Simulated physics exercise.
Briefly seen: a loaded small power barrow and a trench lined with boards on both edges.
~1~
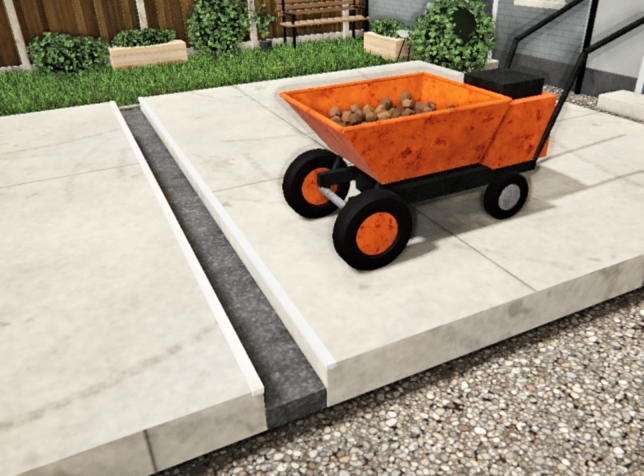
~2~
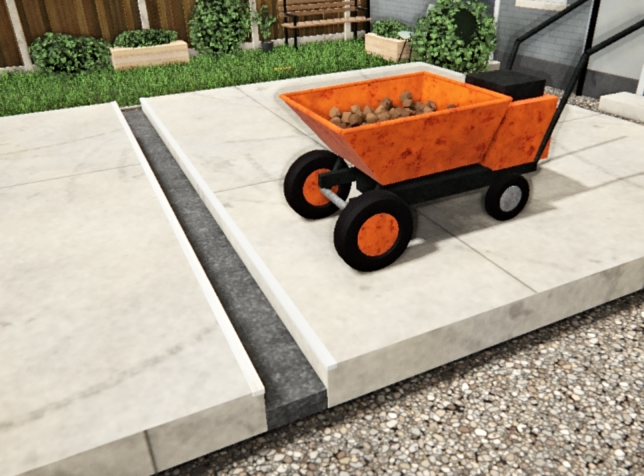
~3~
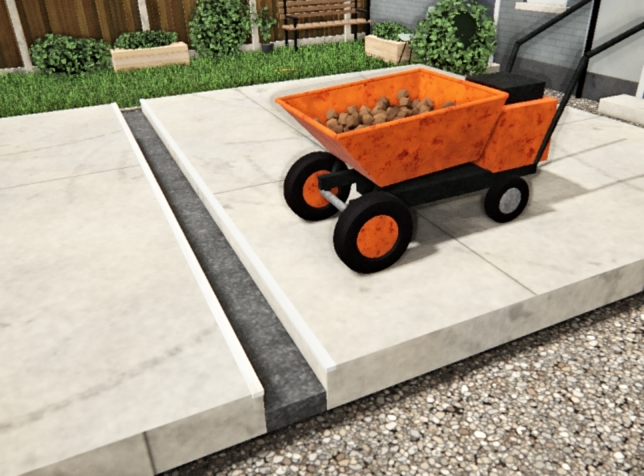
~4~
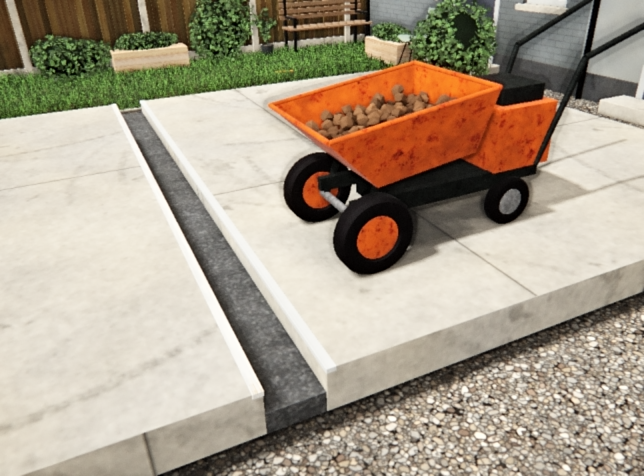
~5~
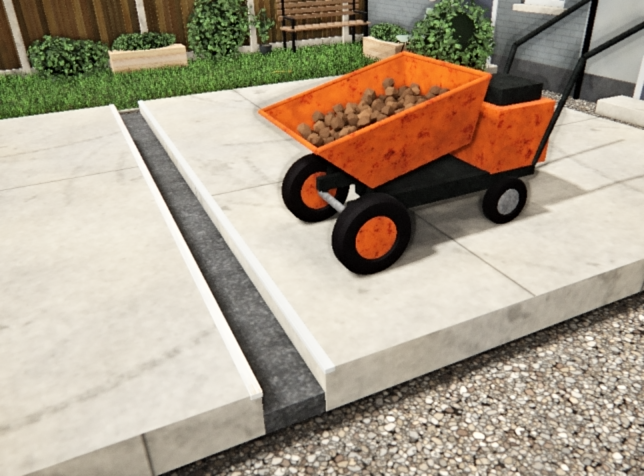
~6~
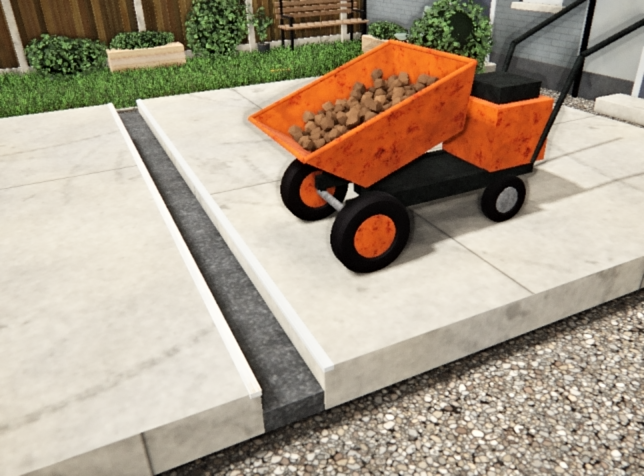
An orange power barrow loaded with brown clods stands beside a trench and gradually tilts its skip forward to the left.
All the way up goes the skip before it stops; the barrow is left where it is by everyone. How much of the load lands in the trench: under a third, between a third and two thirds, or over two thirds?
I expect the trench to receive a third to two thirds of the load.
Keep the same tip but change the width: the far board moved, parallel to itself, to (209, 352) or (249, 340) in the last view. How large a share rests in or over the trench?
I'd expect close to 70 in a hundred and then close to 30 in a hundred.
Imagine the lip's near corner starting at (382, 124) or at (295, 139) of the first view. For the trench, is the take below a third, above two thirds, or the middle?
First: Between a third and two thirds; second: Under a third.
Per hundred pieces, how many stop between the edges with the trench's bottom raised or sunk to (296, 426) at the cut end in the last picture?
The share comes out near 80 percent.
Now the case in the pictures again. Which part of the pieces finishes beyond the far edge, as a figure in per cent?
I'd say near 30 per cent, give or take.
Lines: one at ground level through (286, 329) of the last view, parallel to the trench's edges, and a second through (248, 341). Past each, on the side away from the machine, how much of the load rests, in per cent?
About 80 and 40 per cent.
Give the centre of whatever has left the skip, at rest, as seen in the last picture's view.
Centre at rest: Close to (210, 271).
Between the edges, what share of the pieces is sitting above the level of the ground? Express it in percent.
Roughly 30 in a hundred.
Just after the last frame, skip tipped steeply; every one in the skip.
A moment on, skip tipped right over; roughly half in the skip; roughly a third in or heaped over the trench; about a tenth beyond it.
Further on, skip tipped right over; roughly a quarter in the skip; roughly half in or heaped over the trench; roughly a third beyond it.
When it is over, skip tipped right over; roughly a quarter in the skip; roughly half in or heaped over the trench; roughly a third beyond it.
